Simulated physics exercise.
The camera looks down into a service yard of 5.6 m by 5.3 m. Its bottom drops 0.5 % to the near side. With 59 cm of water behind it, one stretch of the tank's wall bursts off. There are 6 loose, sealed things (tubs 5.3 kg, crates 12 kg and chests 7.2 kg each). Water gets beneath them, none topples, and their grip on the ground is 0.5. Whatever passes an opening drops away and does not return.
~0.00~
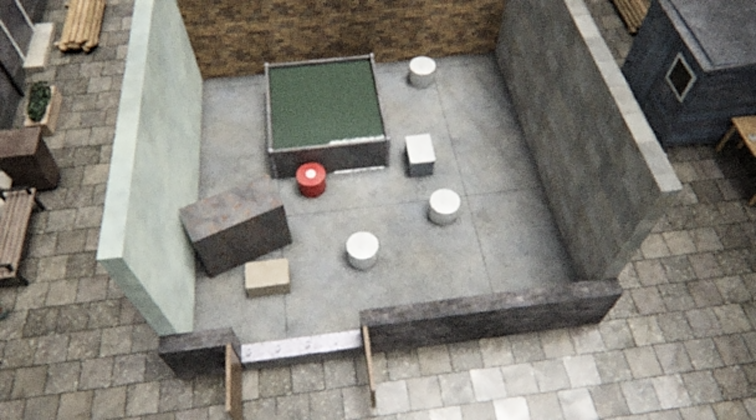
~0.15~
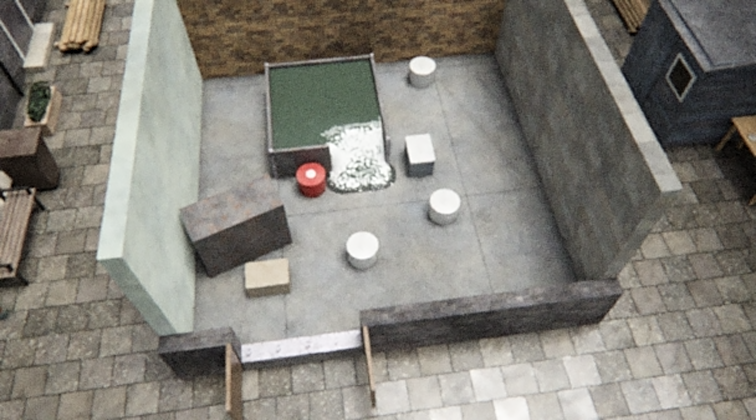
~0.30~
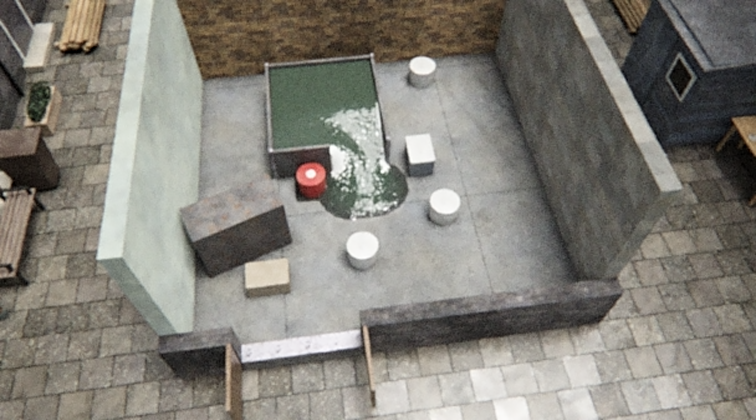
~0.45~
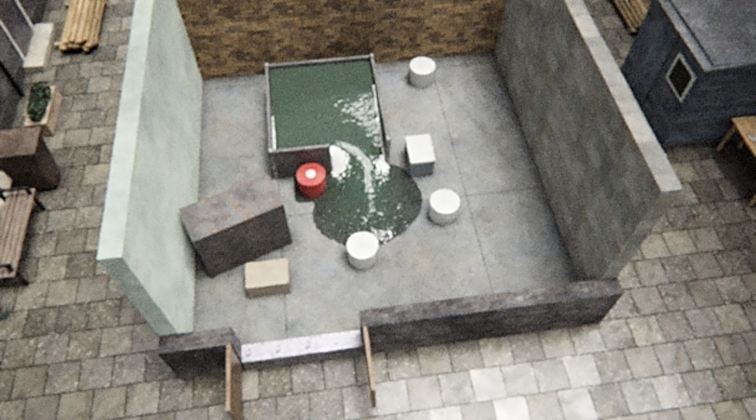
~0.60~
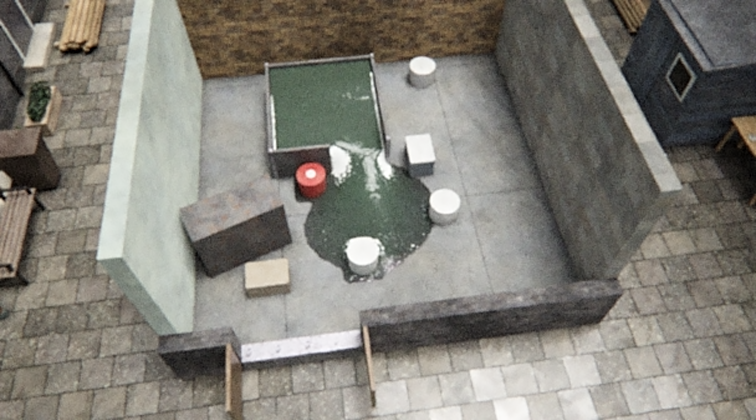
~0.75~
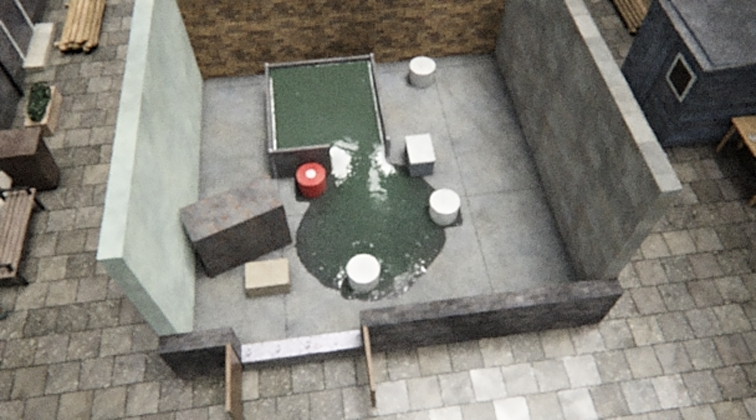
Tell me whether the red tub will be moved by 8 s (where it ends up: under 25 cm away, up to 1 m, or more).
The red tub barely shifts.
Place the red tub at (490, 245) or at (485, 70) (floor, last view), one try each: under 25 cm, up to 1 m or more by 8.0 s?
In turn: It ends far away; it moves a short way.
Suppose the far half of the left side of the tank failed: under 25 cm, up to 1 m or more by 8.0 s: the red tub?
Then the red tub ends far away.
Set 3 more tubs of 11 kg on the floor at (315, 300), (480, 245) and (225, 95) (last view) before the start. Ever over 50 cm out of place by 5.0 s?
In turn: Past it, over, short of it.
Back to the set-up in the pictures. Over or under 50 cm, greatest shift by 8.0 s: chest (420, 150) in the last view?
It is under.
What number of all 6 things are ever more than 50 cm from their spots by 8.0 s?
That makes 3.
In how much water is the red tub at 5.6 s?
About 1 cm.
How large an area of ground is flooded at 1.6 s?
Some 13 m2.
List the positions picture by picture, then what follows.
The red tub at (311, 174) rests on the ground; 3.3 m2 under water; 0 of 6 have shifted, in the first frame.
The red tub at (311, 174) rests on the ground; water covers 3.8 m2; 0 of 6 have shifted, in the second frame.
The red tub at (311, 174) rests on the ground; 4.4 m2 under water; 0 of 6 have shifted, in the third frame.
The red tub at (311, 174) rests on the ground; 5.3 m2 under water; 0 of 6 have shifted, in the fourth frame.
The red tub at (311, 174), on the bottom; water covers 6.2 m2; 1 of 6 have shifted, in the fifth frame.
The red tub at (311, 174) rests on the ground; water covers 7.3 m2; 1 of 6 have shifted, in the sixth frame.
After 1.6 s the red tub is near (311, 174), 0.0 m from its start, aground; 0 of 6 are out; 1 afloat.
After 3.6 s the red tub is near (311, 174), 0.0 m from its start, aground; 1 of 6 are out; 1 afloat.
After 5.6 s the red tub is near (311, 174), 0.0 m from its start, aground; 1 of 6 are out; 0 afloat.
After 8.0 s the red tub is near (311, 174), 0.0 m from its start, aground; 1 of 6 are out; 2 afloat.
